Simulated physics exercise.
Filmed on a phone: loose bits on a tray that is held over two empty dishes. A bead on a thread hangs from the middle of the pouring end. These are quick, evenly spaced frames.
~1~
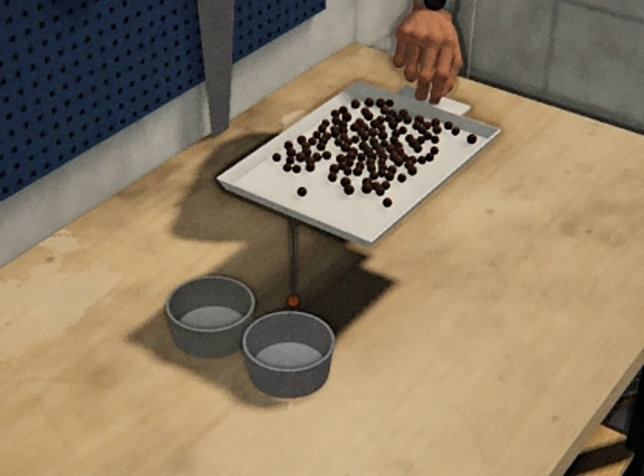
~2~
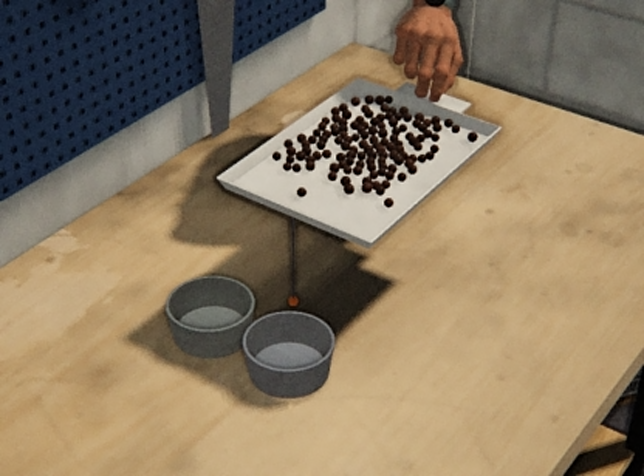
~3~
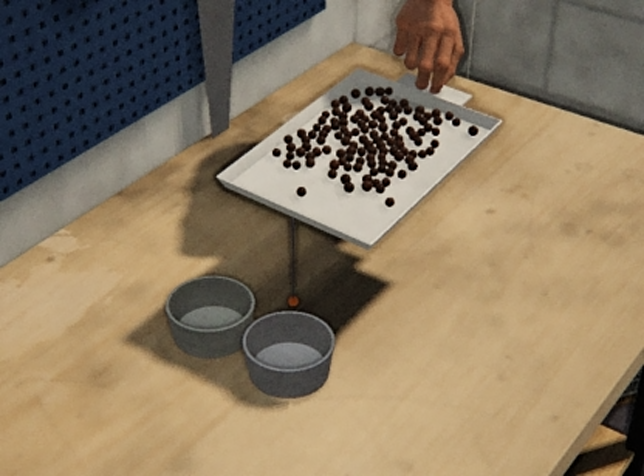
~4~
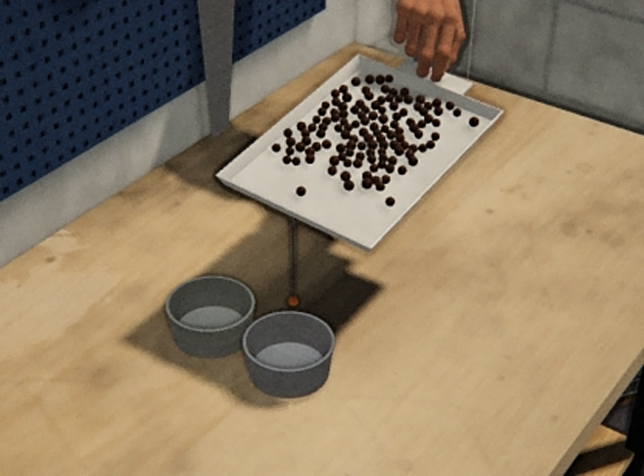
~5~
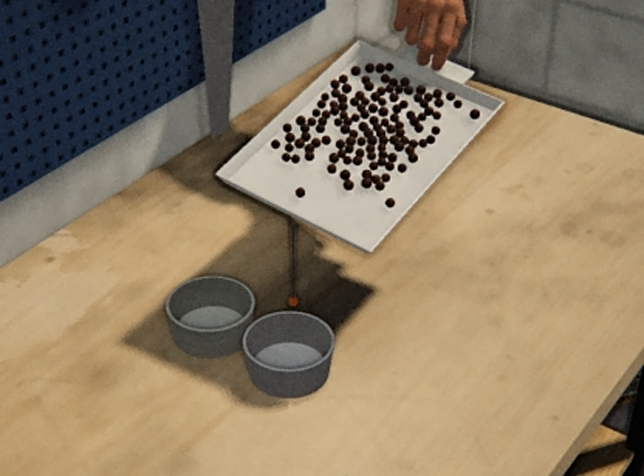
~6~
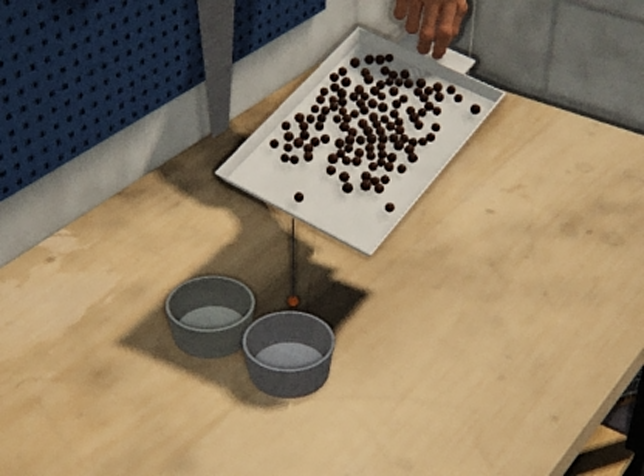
A tray of chocolate balls gradually tilts above two empty dishes as a hand raises its far end.
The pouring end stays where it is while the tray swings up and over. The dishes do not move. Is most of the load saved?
Together they catch only the smaller part.
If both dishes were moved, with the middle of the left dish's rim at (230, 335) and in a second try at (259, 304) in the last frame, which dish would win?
First the right one, then the right one.
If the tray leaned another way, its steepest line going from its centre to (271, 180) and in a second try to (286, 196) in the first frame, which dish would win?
At the first place the left-hand dish, at the second the left-hand dish.
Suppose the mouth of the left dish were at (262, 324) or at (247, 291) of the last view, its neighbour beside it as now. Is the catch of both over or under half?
The first try: Over half. The second: Less than half.
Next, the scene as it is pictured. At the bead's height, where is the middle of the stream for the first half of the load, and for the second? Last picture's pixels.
The first part at (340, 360); the rest at (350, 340).
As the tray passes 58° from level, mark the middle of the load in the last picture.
Close to (341, 332).
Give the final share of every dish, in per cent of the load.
The left dish has 0 per cent, the right dish has 20.
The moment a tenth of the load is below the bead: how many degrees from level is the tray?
Around 50° of tilt.
Just after the last frame, tray tipped steeply; roughly a third on the tray; about a tenth in the right dish; roughly a third outside both; roughly a quarter in the air.
A moment on, tray tipped right over; roughly a quarter in the right dish; the larger part outside both; just a few in the air.
Further on, tray tipped past a quarter turn; roughly a quarter in the right dish; the larger part outside both.
When it is over, tray tipped past a quarter turn; roughly a quarter in the right dish; not one in the left dish; the larger part outside both.
